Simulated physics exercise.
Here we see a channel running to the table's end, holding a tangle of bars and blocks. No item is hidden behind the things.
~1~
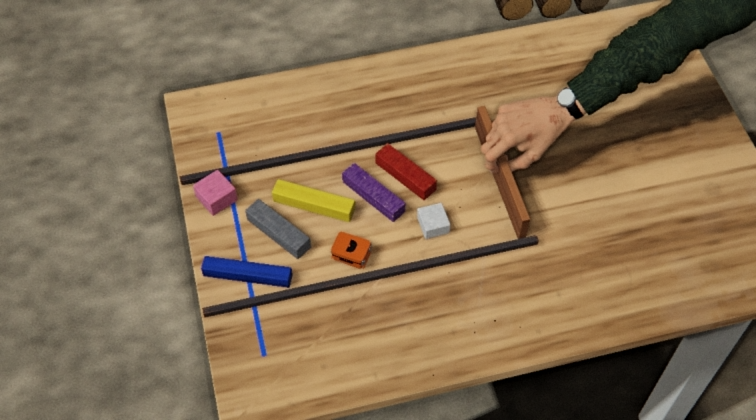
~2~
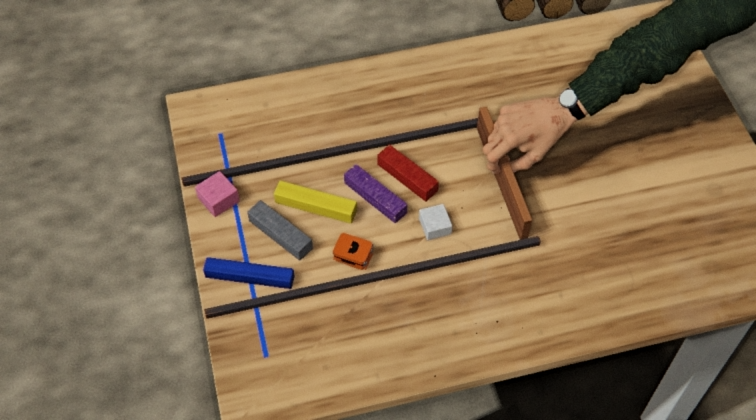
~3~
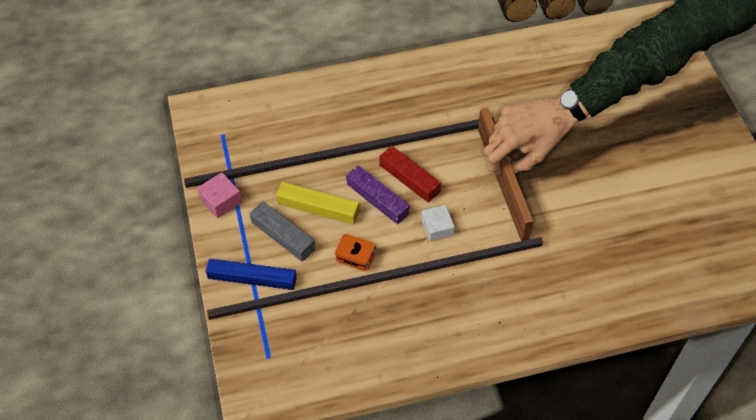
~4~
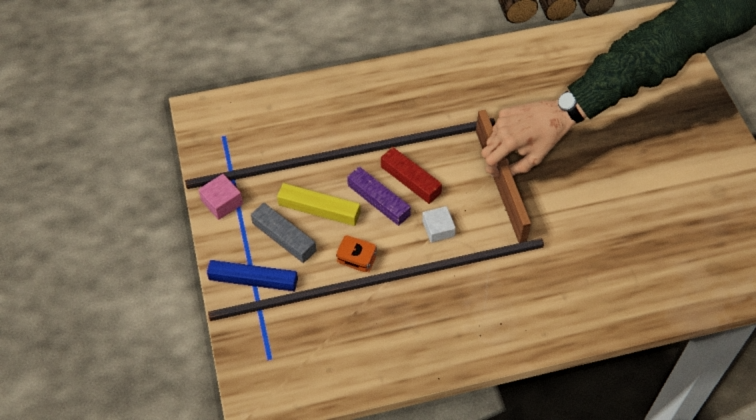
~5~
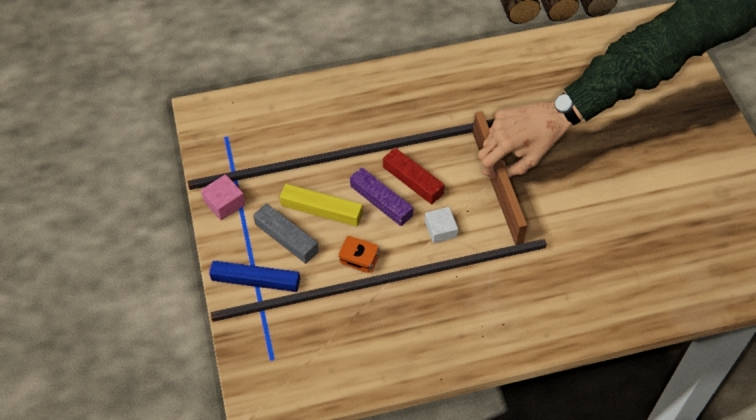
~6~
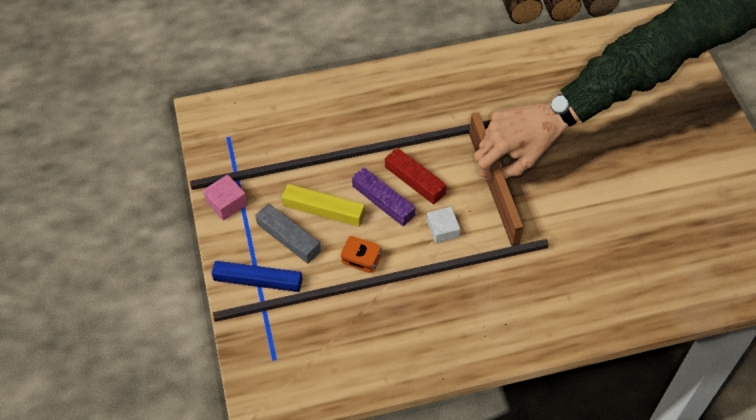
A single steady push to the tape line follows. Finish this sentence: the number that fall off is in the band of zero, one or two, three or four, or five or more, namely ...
Namely three or four.
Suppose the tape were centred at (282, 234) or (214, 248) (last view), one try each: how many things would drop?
You'd find 0 and then 6 on the floor.
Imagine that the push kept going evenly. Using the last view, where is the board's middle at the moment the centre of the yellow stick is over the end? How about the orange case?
Around (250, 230) first and around (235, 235) second.
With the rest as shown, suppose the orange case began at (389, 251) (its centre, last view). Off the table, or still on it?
From that start it hangs on.
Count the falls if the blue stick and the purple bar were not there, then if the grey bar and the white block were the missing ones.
That gives 1 for the first pair taken away and 1 for the second.
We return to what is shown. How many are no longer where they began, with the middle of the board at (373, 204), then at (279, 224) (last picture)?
The counts are 5 and 8.
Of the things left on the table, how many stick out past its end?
The total comes out at 2.
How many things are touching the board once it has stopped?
It's 2 of them.
Early on, none off yet; pink block at rest near (225, 197); blue stick at rest near (257, 276); grey bar at rest near (288, 233).
A while later, none off yet; pink block at rest near (224, 198); blue stick travelled a little near (247, 279); grey bar travelled a little near (263, 240).
Finally, the number that fall off is three or four; lost, grey bar, blue stick and pink block.
